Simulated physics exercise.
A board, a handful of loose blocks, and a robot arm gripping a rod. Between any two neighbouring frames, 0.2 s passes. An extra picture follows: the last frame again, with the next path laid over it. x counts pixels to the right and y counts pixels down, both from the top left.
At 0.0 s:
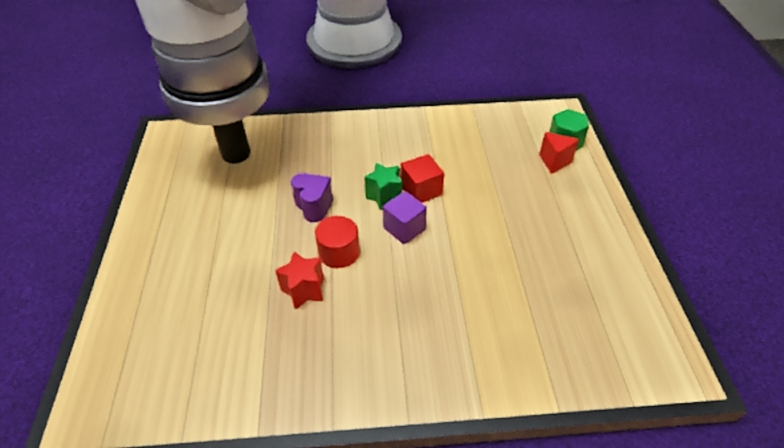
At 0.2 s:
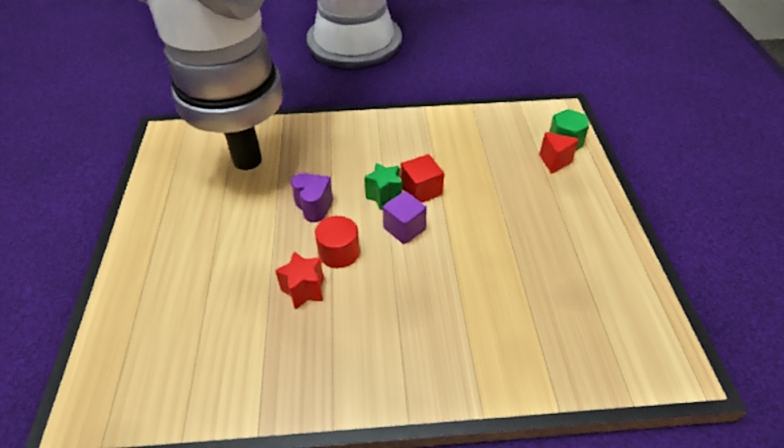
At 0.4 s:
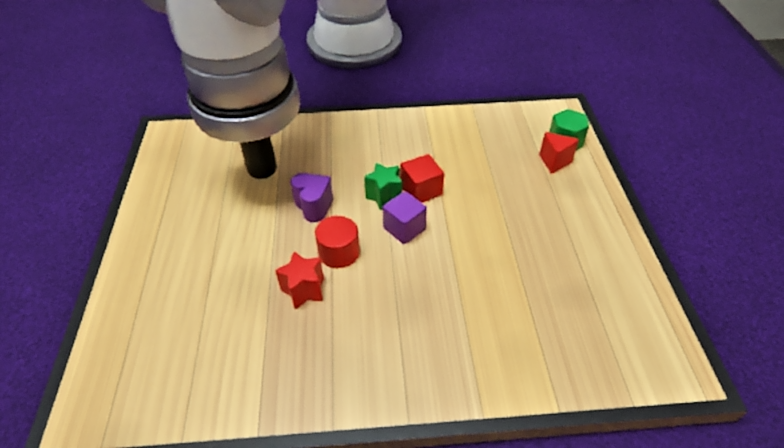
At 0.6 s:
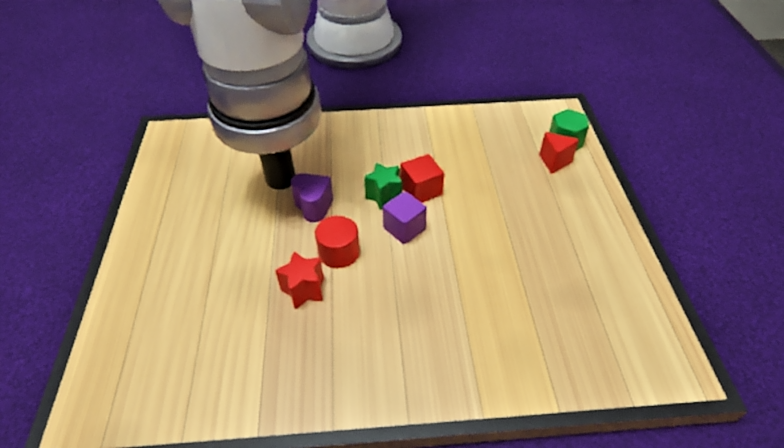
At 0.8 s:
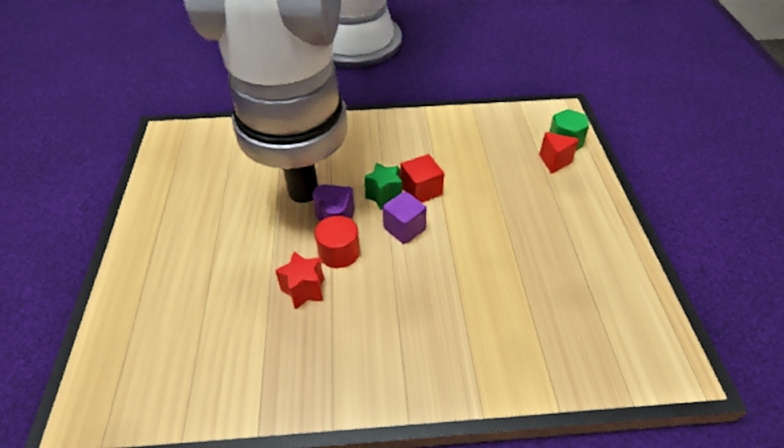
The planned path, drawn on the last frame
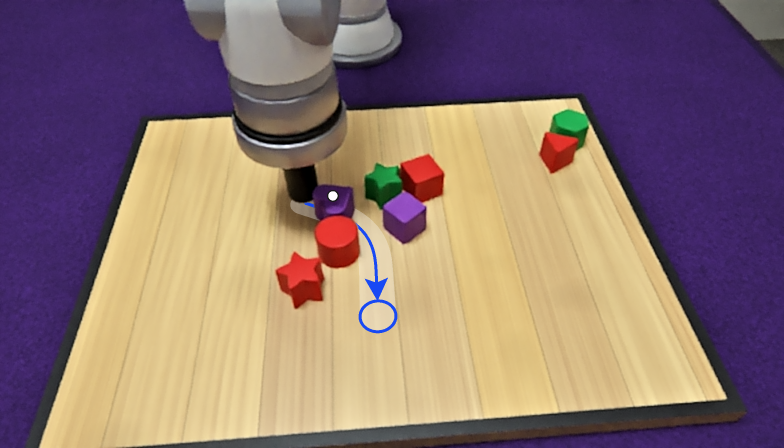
A light wooden board with dark edges lies on a purple surface, seen from above at an angle by a still camera. A purple heart, red star and red cylinder sit left of centre beside a green star, red cube and purple cube, with green and red blocks at upper right. The grey-and-white robot arm moves its black rod rightward and slightly nearer, nudging the heart a little right.
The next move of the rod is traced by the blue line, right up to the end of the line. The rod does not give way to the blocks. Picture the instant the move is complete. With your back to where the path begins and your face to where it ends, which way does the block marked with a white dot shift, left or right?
The shift is to the left of that direction.
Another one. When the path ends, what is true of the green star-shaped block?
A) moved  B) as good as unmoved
Option B.
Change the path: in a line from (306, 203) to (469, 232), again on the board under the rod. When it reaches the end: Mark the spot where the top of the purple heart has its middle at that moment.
Close to (393, 228).
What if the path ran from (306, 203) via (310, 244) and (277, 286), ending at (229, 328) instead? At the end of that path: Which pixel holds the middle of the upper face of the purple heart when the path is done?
The point I'd pick in the picture is (349, 206).
Drawn move, from (306, 203) through (353, 223) and (376, 263) to (378, 316); the dot is on the purple heart.
The first path, step by step. One third of the way, rod at (353, 213); purple heart at (381, 221), turned 15° clockwise; red round block at (341, 236); purple square at (421, 211), turned 40° anticlockwise.
Two thirds of the way, rod at (375, 254); red star-shaped block at (294, 270); purple heart at (416, 252), turned 25° anticlockwise; red round block at (336, 254); purple square at (429, 215), turned 80° anticlockwise.
At the end, rod at (378, 307); red star-shaped block at (294, 270), turned 10° anticlockwise; purple heart at (419, 256), turned 45° anticlockwise; red round block at (335, 258); green star-shaped block still; purple square at (429, 215), turned 80° anticlockwise.
